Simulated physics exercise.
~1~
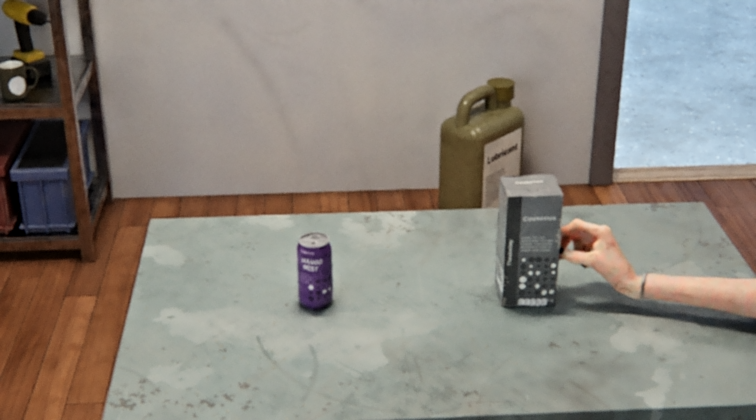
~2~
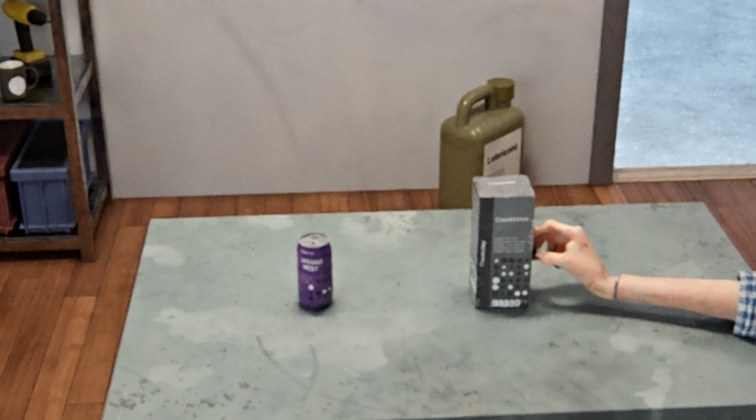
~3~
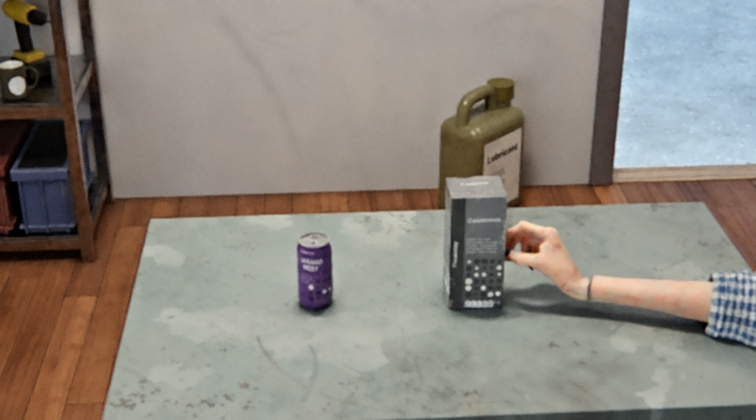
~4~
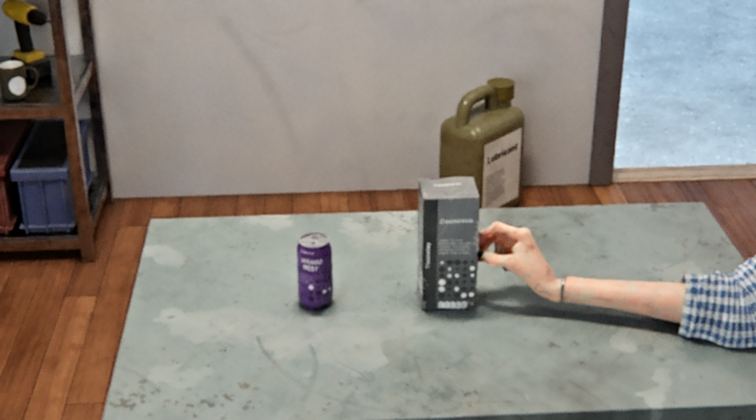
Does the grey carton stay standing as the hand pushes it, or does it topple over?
The grey carton stays standing, sliding to the left across the table without tipping over.
